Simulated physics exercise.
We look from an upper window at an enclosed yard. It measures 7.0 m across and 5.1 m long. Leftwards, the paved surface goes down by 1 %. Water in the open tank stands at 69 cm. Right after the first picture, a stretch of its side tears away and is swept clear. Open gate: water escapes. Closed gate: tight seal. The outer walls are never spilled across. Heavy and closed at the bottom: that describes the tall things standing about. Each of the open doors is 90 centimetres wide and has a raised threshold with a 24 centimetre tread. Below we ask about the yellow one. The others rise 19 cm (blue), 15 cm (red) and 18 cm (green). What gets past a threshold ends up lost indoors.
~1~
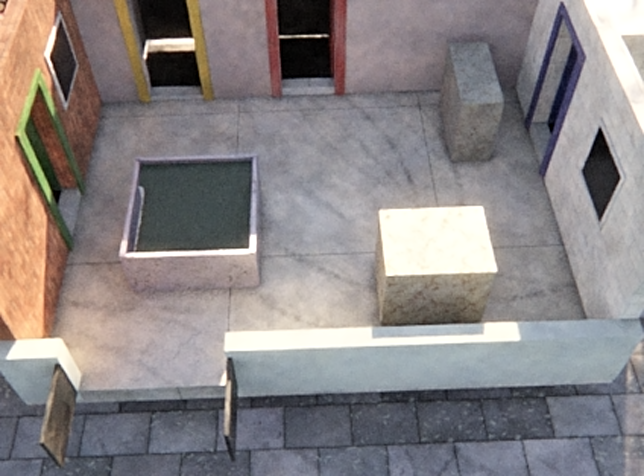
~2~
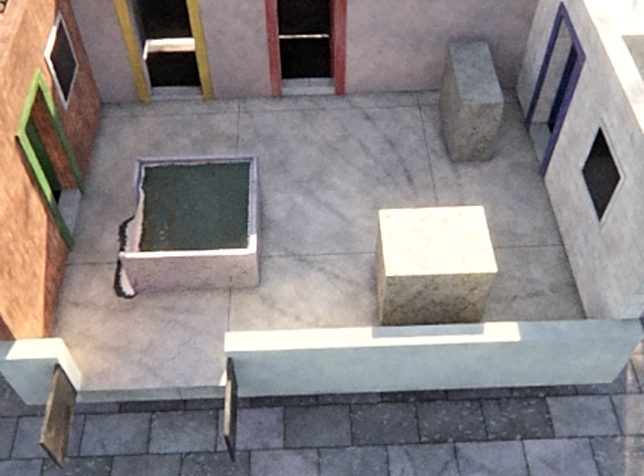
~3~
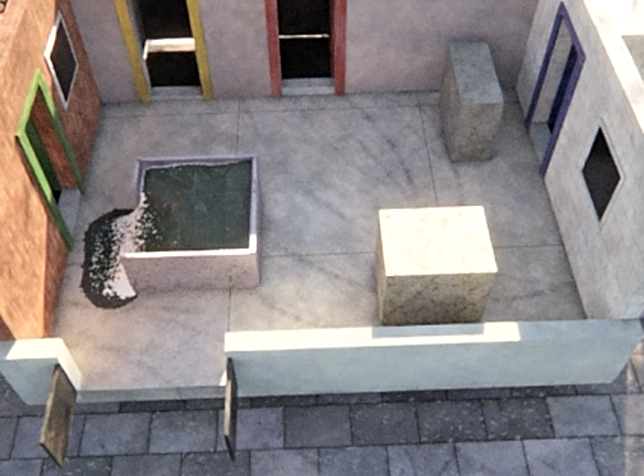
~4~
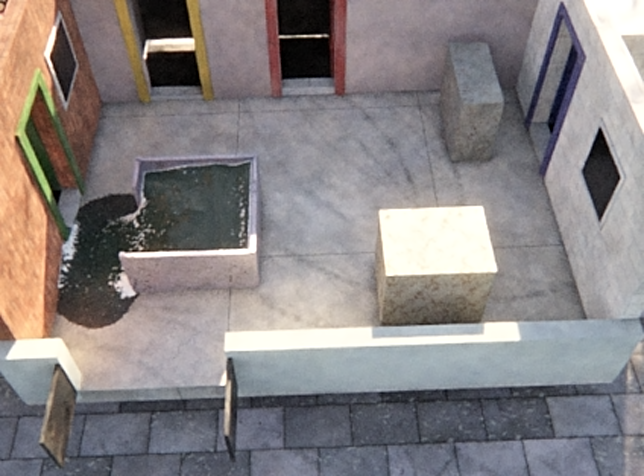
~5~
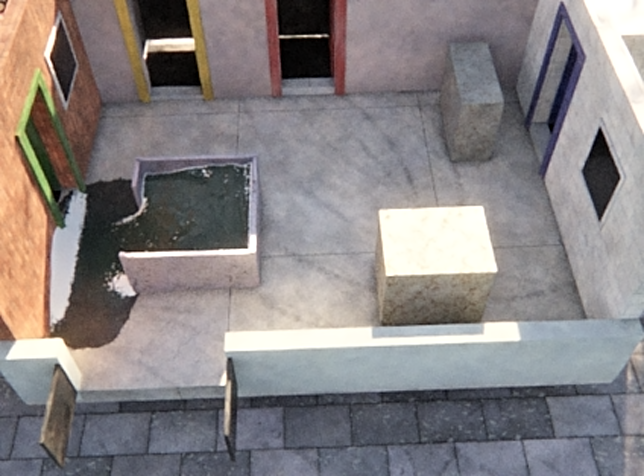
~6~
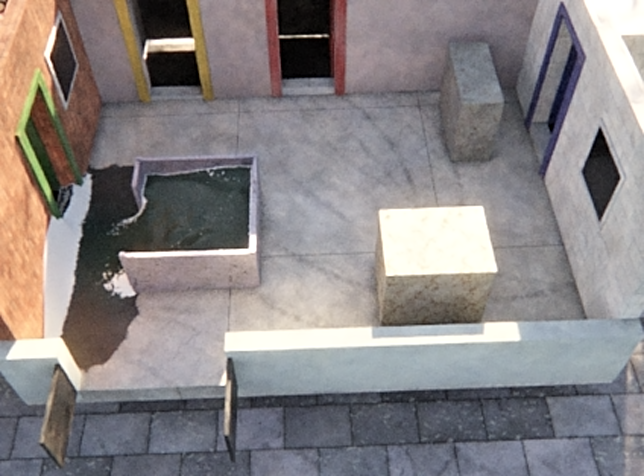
Walled yard seen from above, the left side of an open tank breaking and dark water spreading across paving toward the orange wall.
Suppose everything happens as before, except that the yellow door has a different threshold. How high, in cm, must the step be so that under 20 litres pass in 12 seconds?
Roughly 11 cm.
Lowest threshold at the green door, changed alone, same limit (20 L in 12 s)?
Green door - some 34 centimetres.
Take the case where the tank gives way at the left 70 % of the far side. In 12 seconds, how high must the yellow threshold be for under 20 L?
Required height: Approx. 31 cm.
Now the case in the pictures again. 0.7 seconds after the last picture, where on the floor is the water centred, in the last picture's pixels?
(147, 252), roughly.
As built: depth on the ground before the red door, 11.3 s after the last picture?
Depth: Near 5.0 cm.
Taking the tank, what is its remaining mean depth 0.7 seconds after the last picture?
Roughly 35 cm on average.
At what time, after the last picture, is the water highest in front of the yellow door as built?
1.8 s.
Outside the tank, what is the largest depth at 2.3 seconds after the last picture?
Max depth: About 25 cm.
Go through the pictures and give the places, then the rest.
The open tank at (193, 207) is whole and still, 69 cm deep; the yellow door at (167, 51) is dry, in the first frame.
Water pours out at (139, 244) and has run 0.3 m, to (124, 230); about 6 cm deep outside, 69 cm at the back, in the second frame.
The front is at (90, 258), 0.7 m from the gap at (139, 245); 0.9 m2 of floor is wet, 68 cm left at the back, in the third frame.
The front is at (79, 213), 1.1 m from the gap at (140, 246); 1.9 m2 of floor is wet, 61 cm left at the back, in the fourth frame.
The front is at (52, 333), 1.2 m from the gap at (140, 246); 2.4 m2 of floor is wet, 58 cm left at the back, in the fifth frame.
The gap is at (140, 246), the front 1.5 m out at a hidden place; the back of the open tank holds 57 cm; 2.0 m in a straight line remain to the yellow door at (167, 51), in the sixth frame.
Then, 0.7 s after the last picture water covers 15 % of the floor, deepest (58 cm) near (43, 375); it has not reached the yellow door.
Then, 2.3 s after the last picture water covers 40 % of the floor, deepest (25 cm) near (46, 362); 15 cm at the yellow door, 20 litres in over its 8 cm threshold.
Then, 11.3 s after the last picture water covers 95 % of the floor, deepest (6 cm) near (81, 201); 4 cm at the yellow door, 49 litres in over its 8 cm threshold.
At the yellow door as built, the water peaked near 16 cm, 1.9 s after the last picture.
Run again over the same 12 s with other heights there, 37 litres in over 9 cm, 14 litres over 12 cm. The limit of 20 litres is kept from about 11 cm up.
